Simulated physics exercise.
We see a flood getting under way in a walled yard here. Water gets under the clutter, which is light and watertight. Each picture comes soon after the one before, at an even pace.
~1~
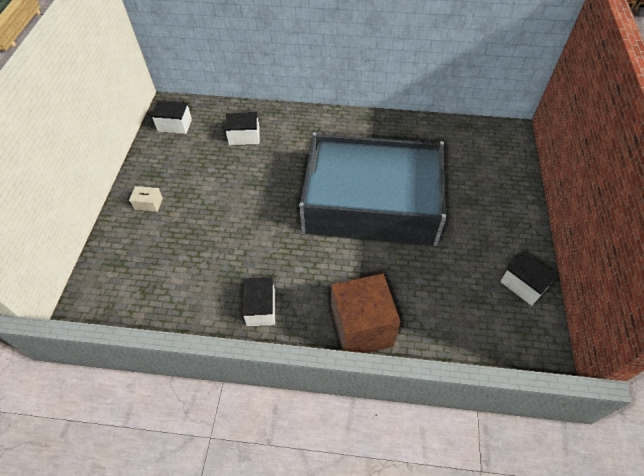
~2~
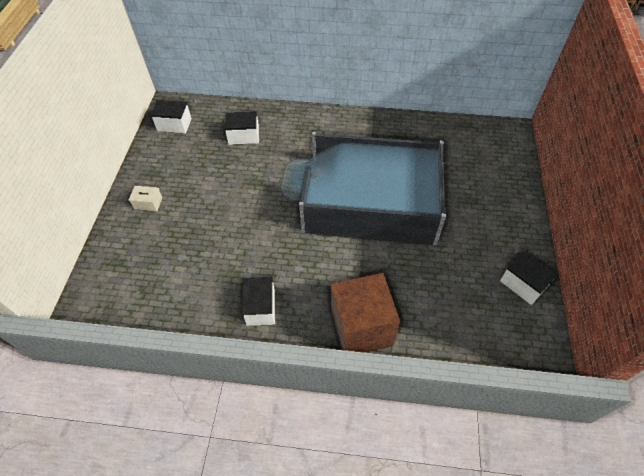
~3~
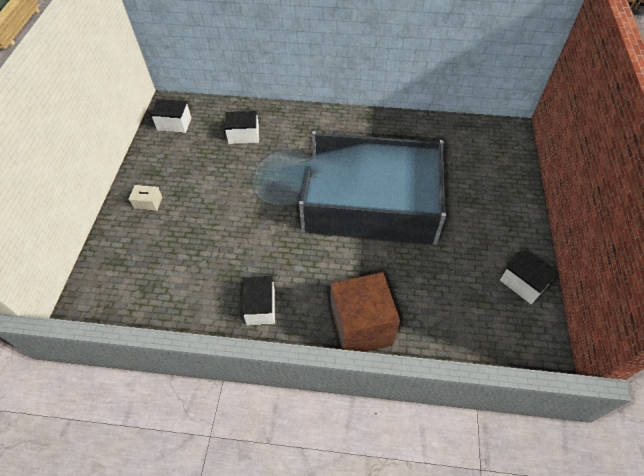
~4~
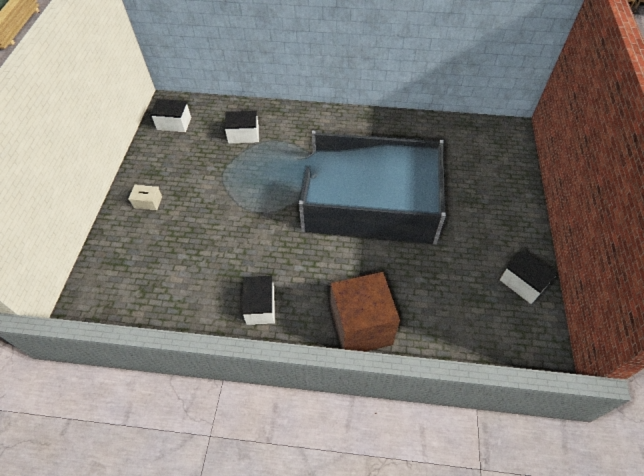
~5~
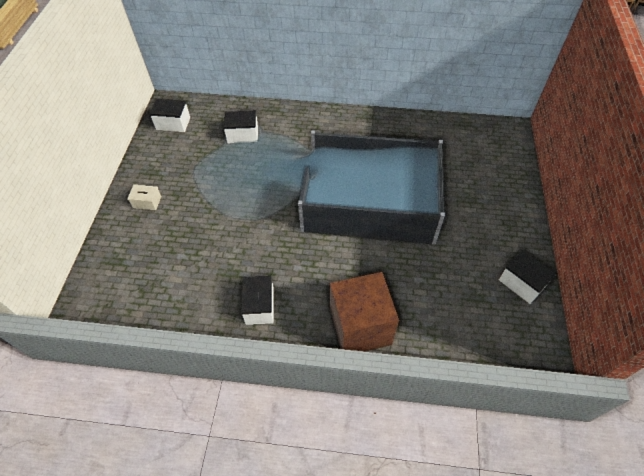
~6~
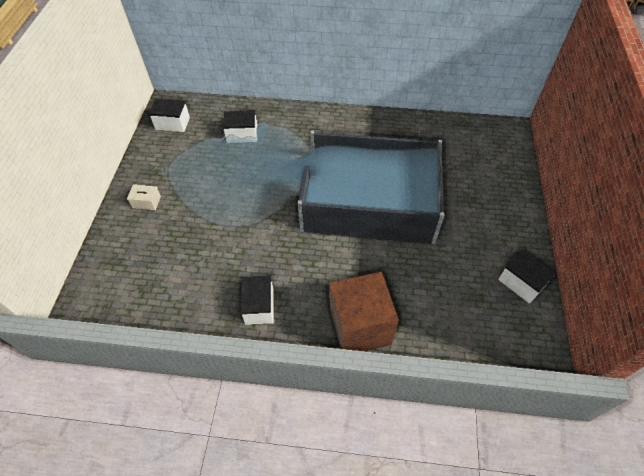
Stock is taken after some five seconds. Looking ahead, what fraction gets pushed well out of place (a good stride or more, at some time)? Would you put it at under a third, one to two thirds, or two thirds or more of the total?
A third to two thirds of the things get pushed well away.
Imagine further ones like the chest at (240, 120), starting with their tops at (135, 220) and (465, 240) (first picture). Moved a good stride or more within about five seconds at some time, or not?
First goes the distance, second falls short.
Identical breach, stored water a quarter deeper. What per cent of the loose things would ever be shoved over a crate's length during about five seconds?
Roughly 60 per cent of them.
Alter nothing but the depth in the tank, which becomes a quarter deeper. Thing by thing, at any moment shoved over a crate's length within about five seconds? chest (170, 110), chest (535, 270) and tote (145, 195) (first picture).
Taking them as listed, the first did it, the second came up short and the third did it.
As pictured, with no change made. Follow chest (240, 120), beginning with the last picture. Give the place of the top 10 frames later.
Estimated position: Roughly (183, 80).
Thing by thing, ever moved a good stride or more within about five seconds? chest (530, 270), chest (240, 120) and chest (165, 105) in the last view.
Never got far, then went a long way, then went a long way.
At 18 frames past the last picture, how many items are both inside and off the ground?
Tally: 3.
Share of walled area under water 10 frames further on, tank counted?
Roughly 40 %.
A moment on, 0 of 5 are well off their spots; 0 afloat.
Next, 1 of 5 are well off their spots; 2 afloat.
Later, 2 of 5 are well off their spots; 3 afloat.
In the end, 3 of 5 are well off their spots, and 3 have been at some point; 3 afloat.
